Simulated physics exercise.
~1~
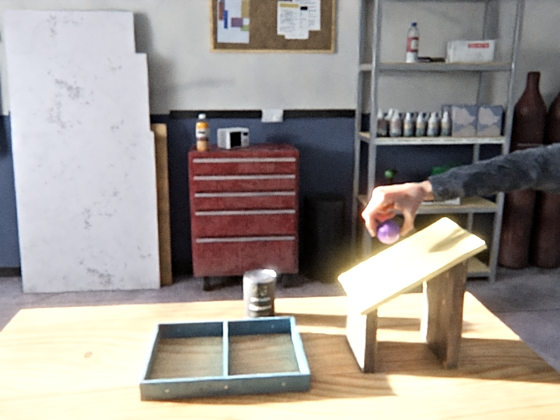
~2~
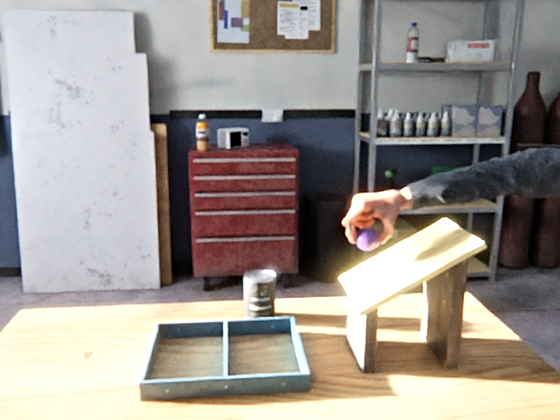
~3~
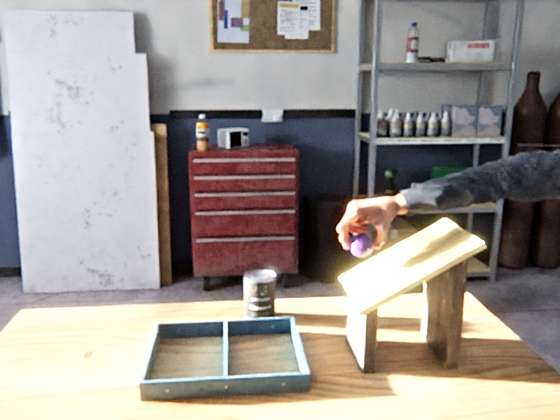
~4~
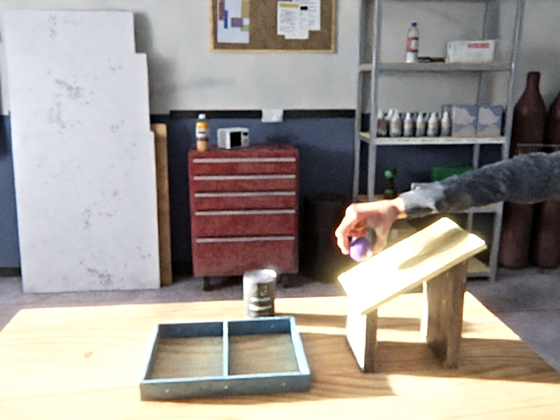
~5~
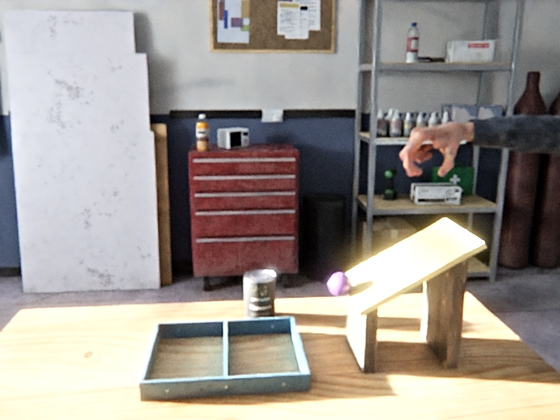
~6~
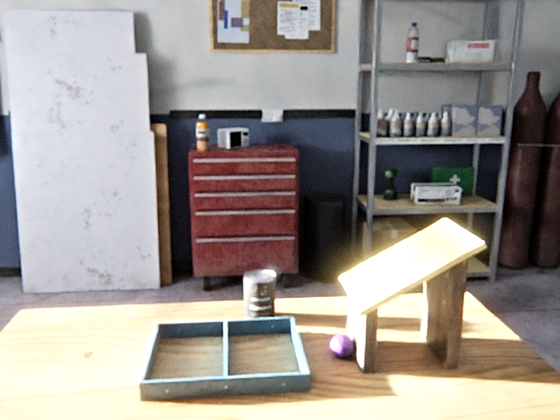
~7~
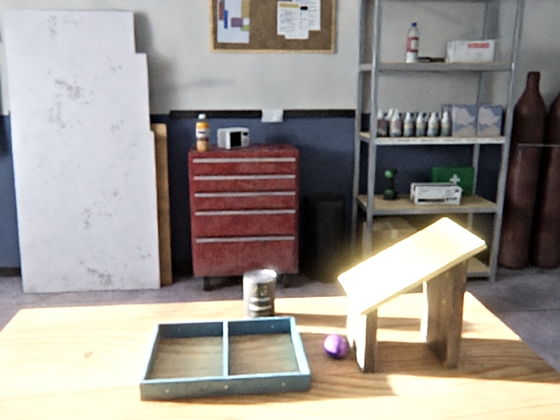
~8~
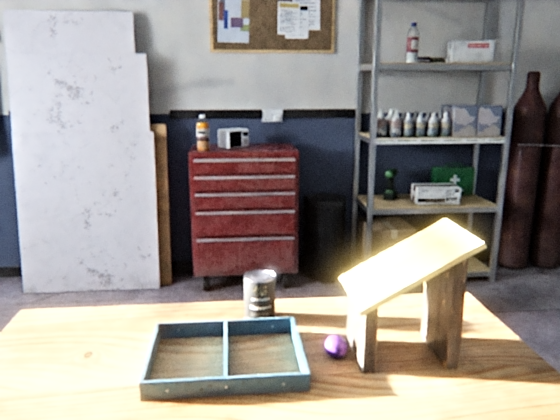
In the video, a hand holds a small purple ball-like object above a slanted wooden board, lowers it, lets go and withdraws. The object drops off the board's lower edge onto the table and rests beside the two-bay tray, while a dark tin stays still.
